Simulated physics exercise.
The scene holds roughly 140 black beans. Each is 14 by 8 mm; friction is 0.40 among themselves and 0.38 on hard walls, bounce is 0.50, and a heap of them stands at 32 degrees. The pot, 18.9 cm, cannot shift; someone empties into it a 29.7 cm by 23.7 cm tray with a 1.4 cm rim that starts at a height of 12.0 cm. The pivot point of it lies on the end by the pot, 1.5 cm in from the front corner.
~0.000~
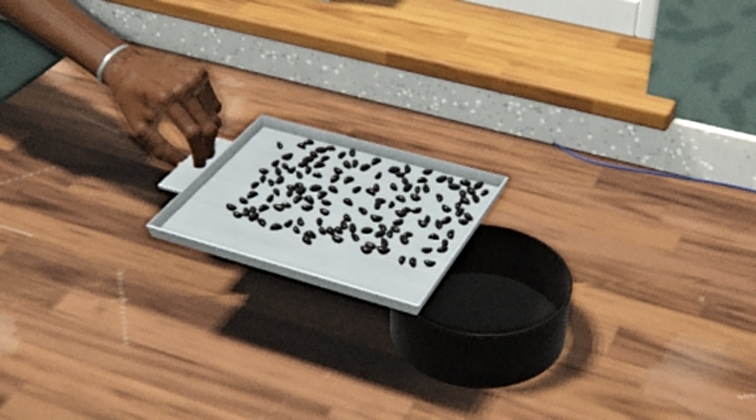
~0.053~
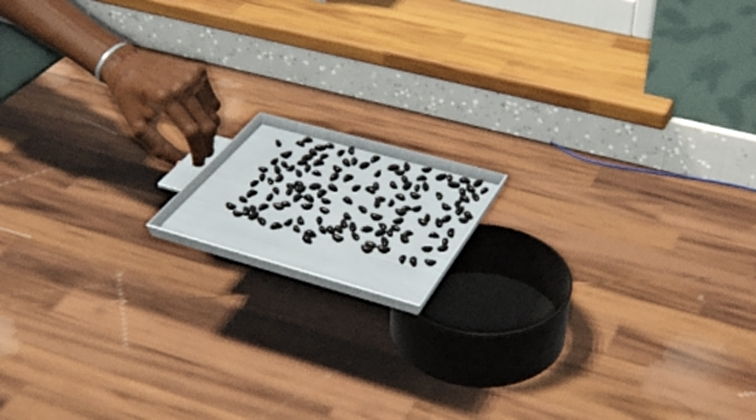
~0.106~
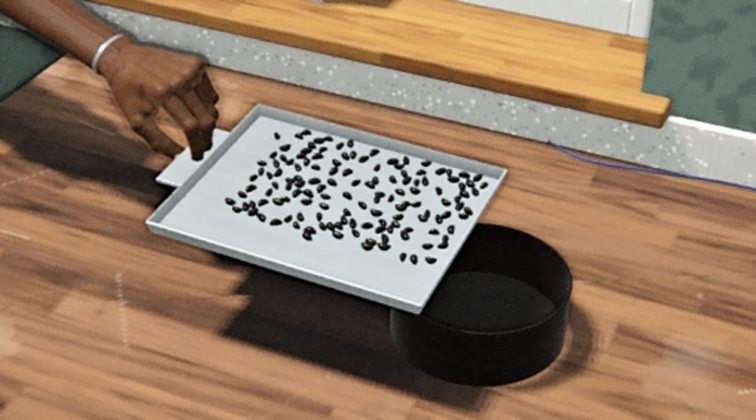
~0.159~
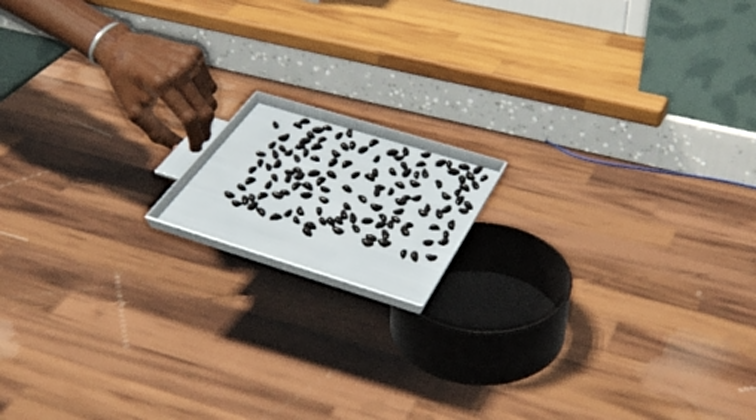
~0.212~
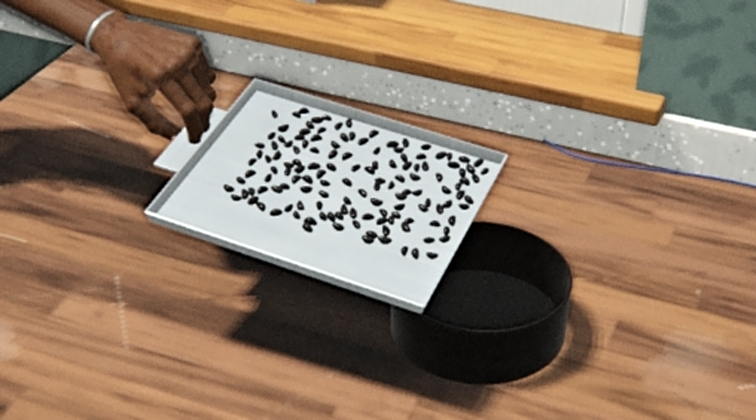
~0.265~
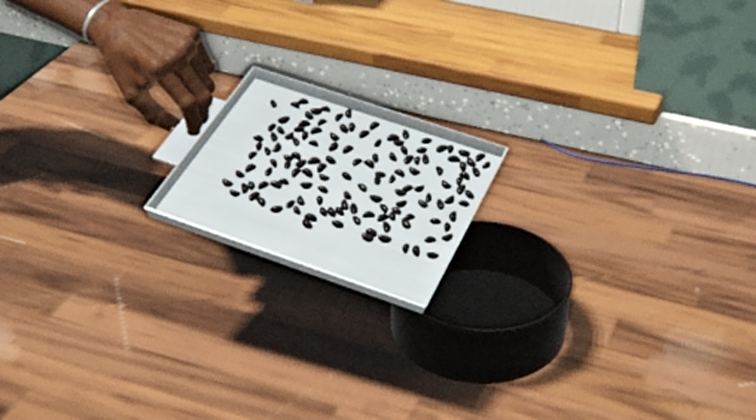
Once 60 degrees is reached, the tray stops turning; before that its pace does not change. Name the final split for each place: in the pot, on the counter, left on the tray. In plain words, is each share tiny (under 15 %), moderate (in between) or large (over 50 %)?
Pot: Only a little, counter: A noticeable amount, left on the tray: The main mass.
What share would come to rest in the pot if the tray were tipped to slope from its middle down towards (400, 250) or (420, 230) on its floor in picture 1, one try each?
The share comes to about 10 in a hundred, then about 15 in a hundred.
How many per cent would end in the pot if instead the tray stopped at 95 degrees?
In that case some 0 per cent.
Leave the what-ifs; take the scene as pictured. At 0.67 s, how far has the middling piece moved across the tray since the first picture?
6 cm.
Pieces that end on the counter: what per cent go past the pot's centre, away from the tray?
50 %.
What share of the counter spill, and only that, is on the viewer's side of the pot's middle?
About 100 per cent.
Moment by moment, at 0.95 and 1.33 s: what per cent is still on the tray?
About 95, 80.
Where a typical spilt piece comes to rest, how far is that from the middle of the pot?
26 cm.
After 0.67 s, tilt 35 degrees; the tray holds 100 %, the pot 0 %.
Then, at 0.95 s, tilt 51 degrees; the tray holds 95 %, the pot 0 %.
Then, at 1.33 s, tilt 60 degrees; the tray holds 80 %, the pot 0 %.
At rest (2.3 s), pot 0 %, counter 25 %, tray 75 %.
